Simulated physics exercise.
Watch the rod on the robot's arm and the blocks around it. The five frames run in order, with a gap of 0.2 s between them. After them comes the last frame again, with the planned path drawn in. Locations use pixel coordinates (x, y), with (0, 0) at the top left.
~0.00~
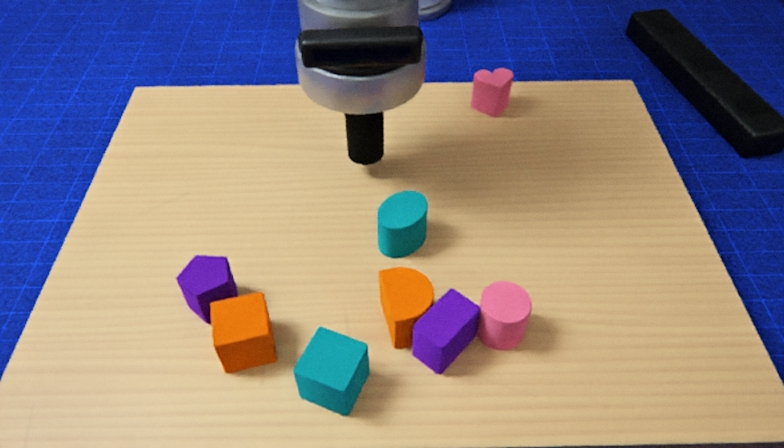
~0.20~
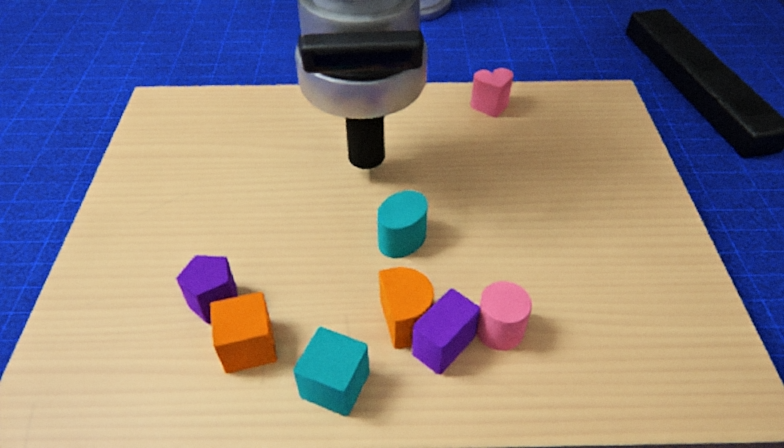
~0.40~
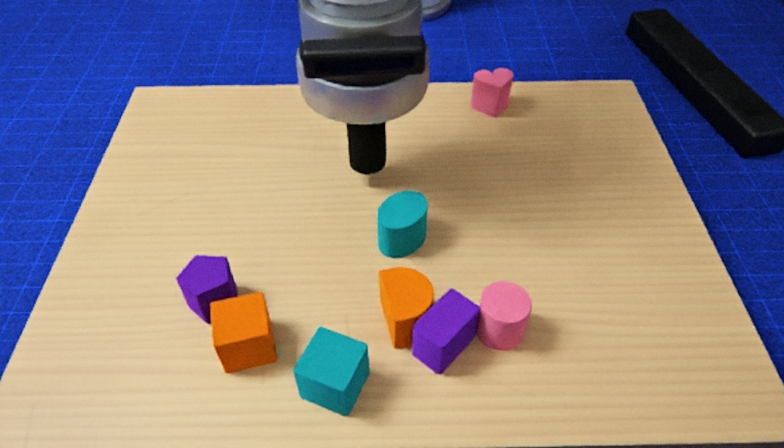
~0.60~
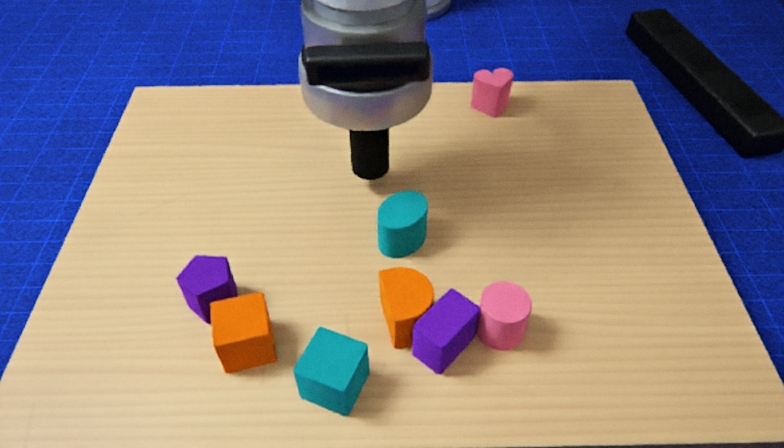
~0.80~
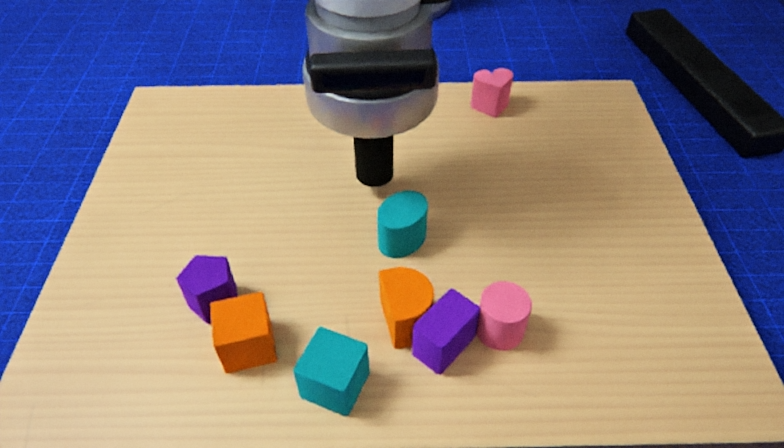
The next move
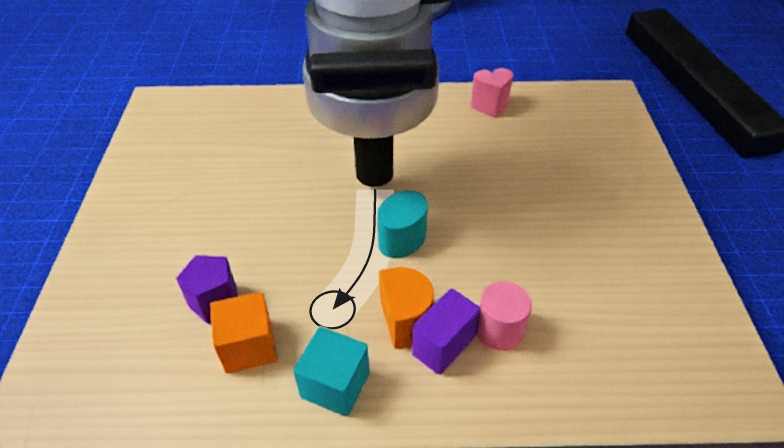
The robot arm moves its black rod slightly closer to the still turquoise oval block.
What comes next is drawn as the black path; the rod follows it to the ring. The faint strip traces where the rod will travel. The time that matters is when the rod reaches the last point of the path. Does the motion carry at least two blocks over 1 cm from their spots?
I'd say no.
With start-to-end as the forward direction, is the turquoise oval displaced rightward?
I expect not.
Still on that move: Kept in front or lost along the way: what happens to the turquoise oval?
It is off to the side or behind.
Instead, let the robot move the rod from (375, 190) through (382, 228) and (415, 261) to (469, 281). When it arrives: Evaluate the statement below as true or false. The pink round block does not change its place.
That is false.
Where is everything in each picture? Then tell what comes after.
In the first frame, lower end of the rod (366, 153), tops of blocks, turquoise oval (403, 209), orange half-round block (407, 291).
In the second frame, rod (367, 157), blocks as before.
In the third frame, rod (368, 162), blocks as before.
In the fourth frame, rod (370, 168), blocks as before.
In the fifth frame, rod (375, 174), turquoise oval (403, 209), orange half-round block (407, 291).
The drawn path runs from (375, 190) by way of (374, 227) and (364, 269) to (333, 310).
The first path, step by step. One third of the way, rod (374, 213); turquoise oval (408, 217), turned 15° anticlockwise.
Two thirds of the way, rod (363, 254); turquoise oval (414, 230), turned 55° anticlockwise.
At the end, rod (331, 295); turquoise oval (414, 230), turned 55° anticlockwise; orange half-round block not moved.
